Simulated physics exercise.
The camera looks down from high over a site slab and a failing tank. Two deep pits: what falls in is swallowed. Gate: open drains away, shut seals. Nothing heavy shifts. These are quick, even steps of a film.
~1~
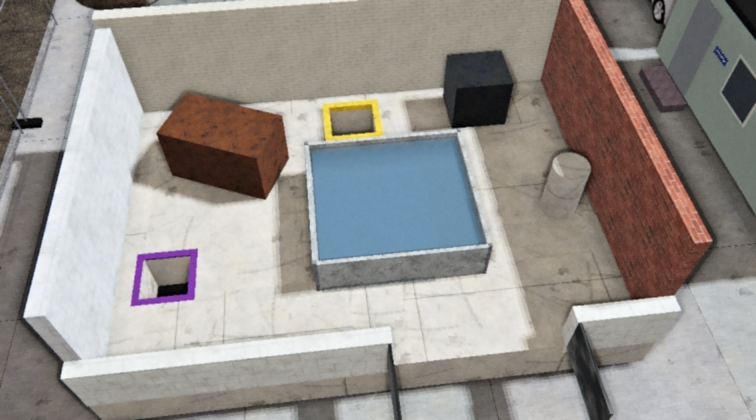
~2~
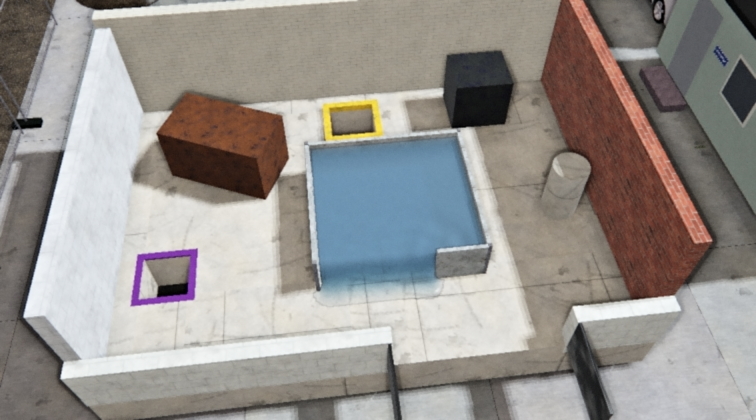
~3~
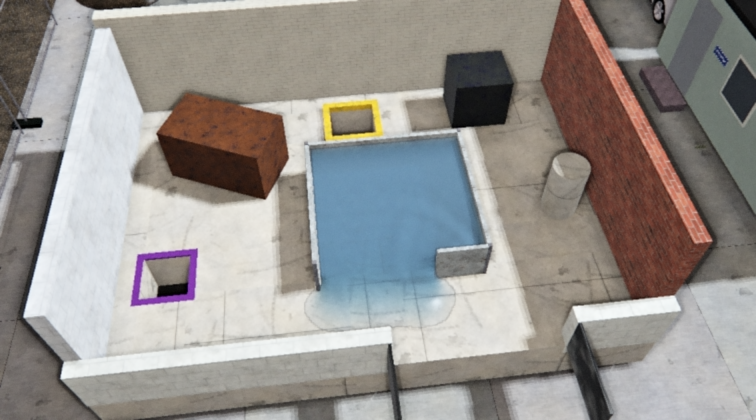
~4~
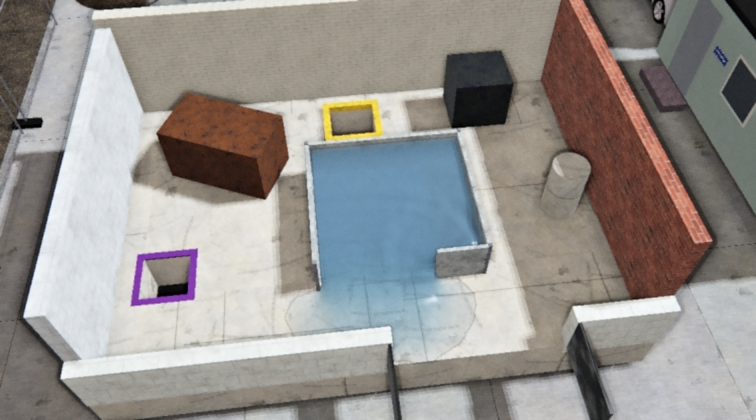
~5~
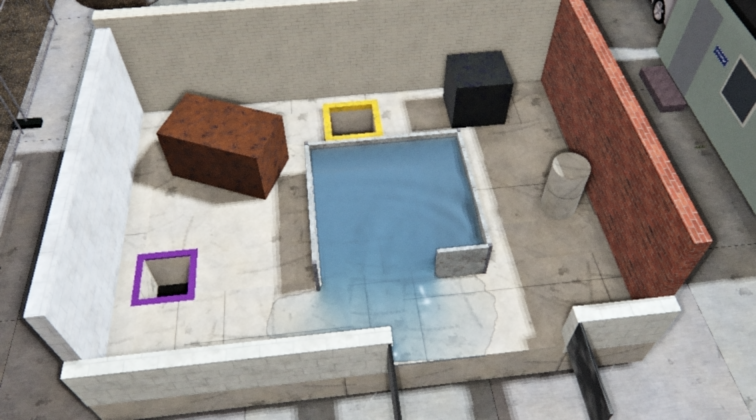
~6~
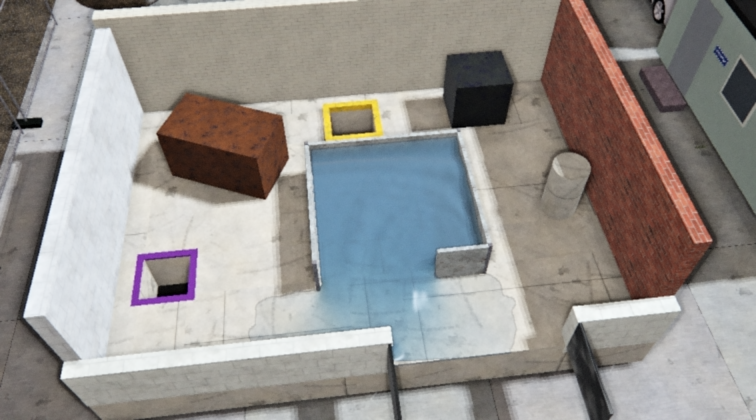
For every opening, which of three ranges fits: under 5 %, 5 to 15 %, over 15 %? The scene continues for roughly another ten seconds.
The gate will capture a heavy share beyond fifteen per cent; the purple pit will capture a heavy share beyond fifteen per cent; the yellow pit will capture a light share below five per cent.
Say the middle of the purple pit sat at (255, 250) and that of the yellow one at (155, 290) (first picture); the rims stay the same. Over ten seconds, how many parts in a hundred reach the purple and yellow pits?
The purple pit takes 6 per cent, and the yellow pit takes 12 per cent.
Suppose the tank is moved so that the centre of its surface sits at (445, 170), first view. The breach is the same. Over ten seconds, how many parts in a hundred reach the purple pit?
Result, purple pit: 10 percent after ten seconds.
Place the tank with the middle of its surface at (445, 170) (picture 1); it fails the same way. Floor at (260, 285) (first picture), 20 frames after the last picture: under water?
Location check: Waterlogged.
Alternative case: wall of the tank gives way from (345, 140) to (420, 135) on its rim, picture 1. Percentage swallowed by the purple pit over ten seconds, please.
Approximate share, purple: 4 in a hundred.
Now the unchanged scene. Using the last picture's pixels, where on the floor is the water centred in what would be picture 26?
Somewhere around (340, 262) in the last view.
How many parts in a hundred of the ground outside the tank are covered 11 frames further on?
My estimate is roughly 20 percent.
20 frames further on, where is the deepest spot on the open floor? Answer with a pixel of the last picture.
At about (103, 381).
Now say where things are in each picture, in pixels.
The first picture shows still water in the tank at (392, 195).
In the second picture, water pours out at (377, 273) and has run to (439, 288).
In the third picture, water pours out at (377, 275) and has run to (449, 300).
In the fourth picture, water pours out at (377, 275) and has run to a hidden place.
In the fifth picture, water pours out at (377, 276) and has run to a hidden place.
In the sixth picture, the front is at a hidden place, out from the gap at (377, 276).
A moment on, water covers 15 % of the floor; the gate 8 %, the purple pit 0 %, the yellow pit 0 %.
Next, water covers 20 % of the floor; the gate 17 %, the purple pit 1 %, the yellow pit 0 %.
Then, water covers 35 % of the floor; the gate 27 %, the purple pit 6 %, the yellow pit 0 %.
Later, water covers 45 % of the floor; the gate 37 %, the purple pit 16 %, the yellow pit 0 %.
In the end, water covers 60 % of the floor; the gate 45 %, the purple pit 24 %, the yellow pit 0 %.
